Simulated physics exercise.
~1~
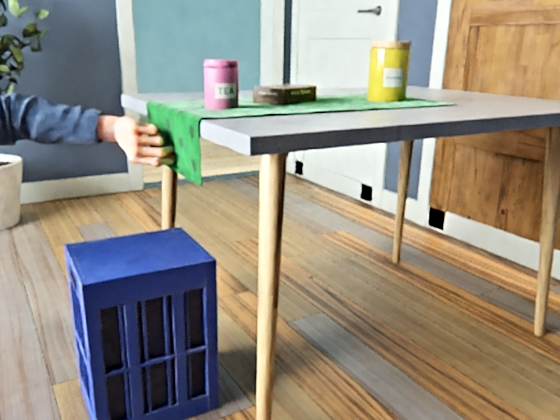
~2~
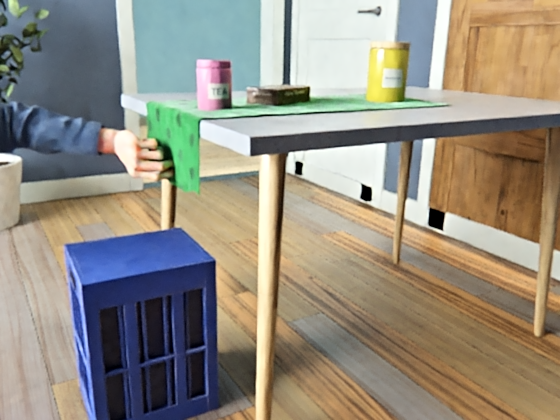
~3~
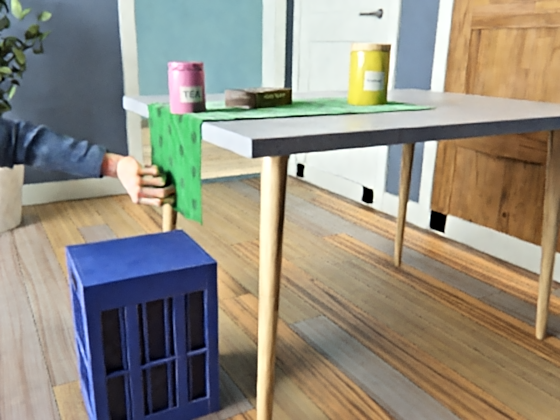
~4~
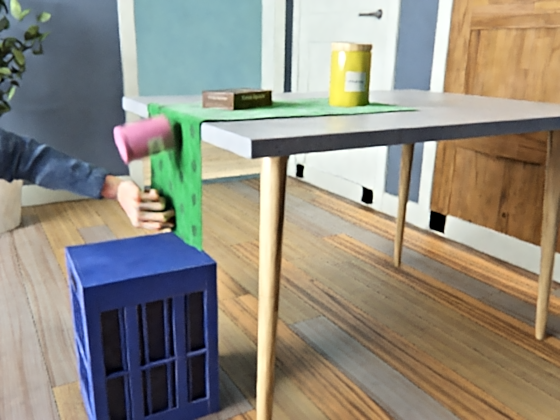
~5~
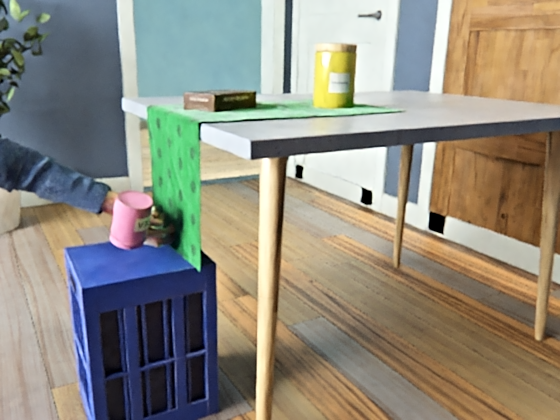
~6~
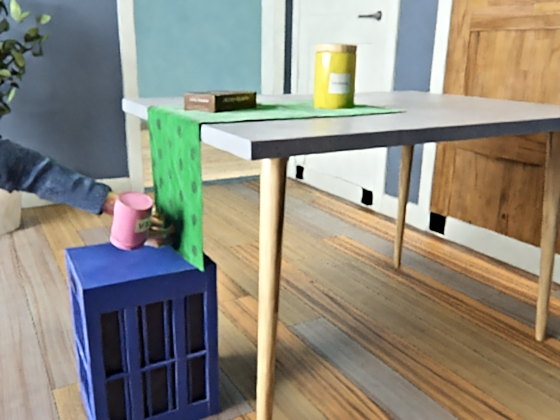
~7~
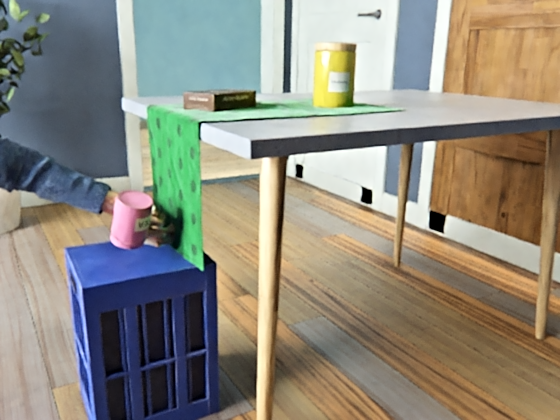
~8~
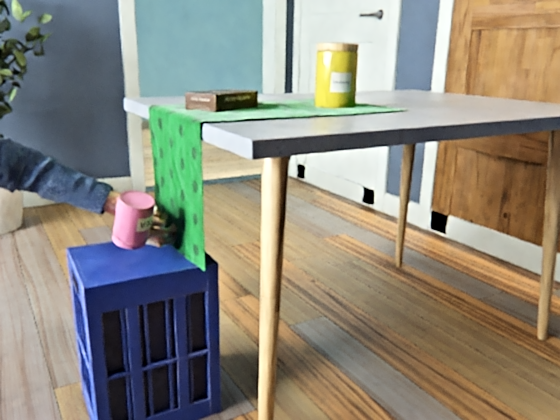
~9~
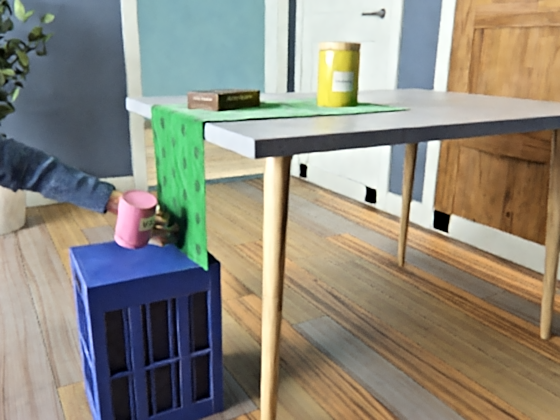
The clip opens with a hand at the left holding the end of a green runner on a gray table, where a pink jar, a brown packet and a yellow canister stand. The hand pulls the cloth down over the edge, and all three items come to shift left with it. The pink jar reaches the end, tips onto its side and drops off toward the blue crate below. The cloth's hem comes down to the crate and the pulling stops. At the end, the jar rests upside down by the hand at the crate, while the packet and canister remain on the table.
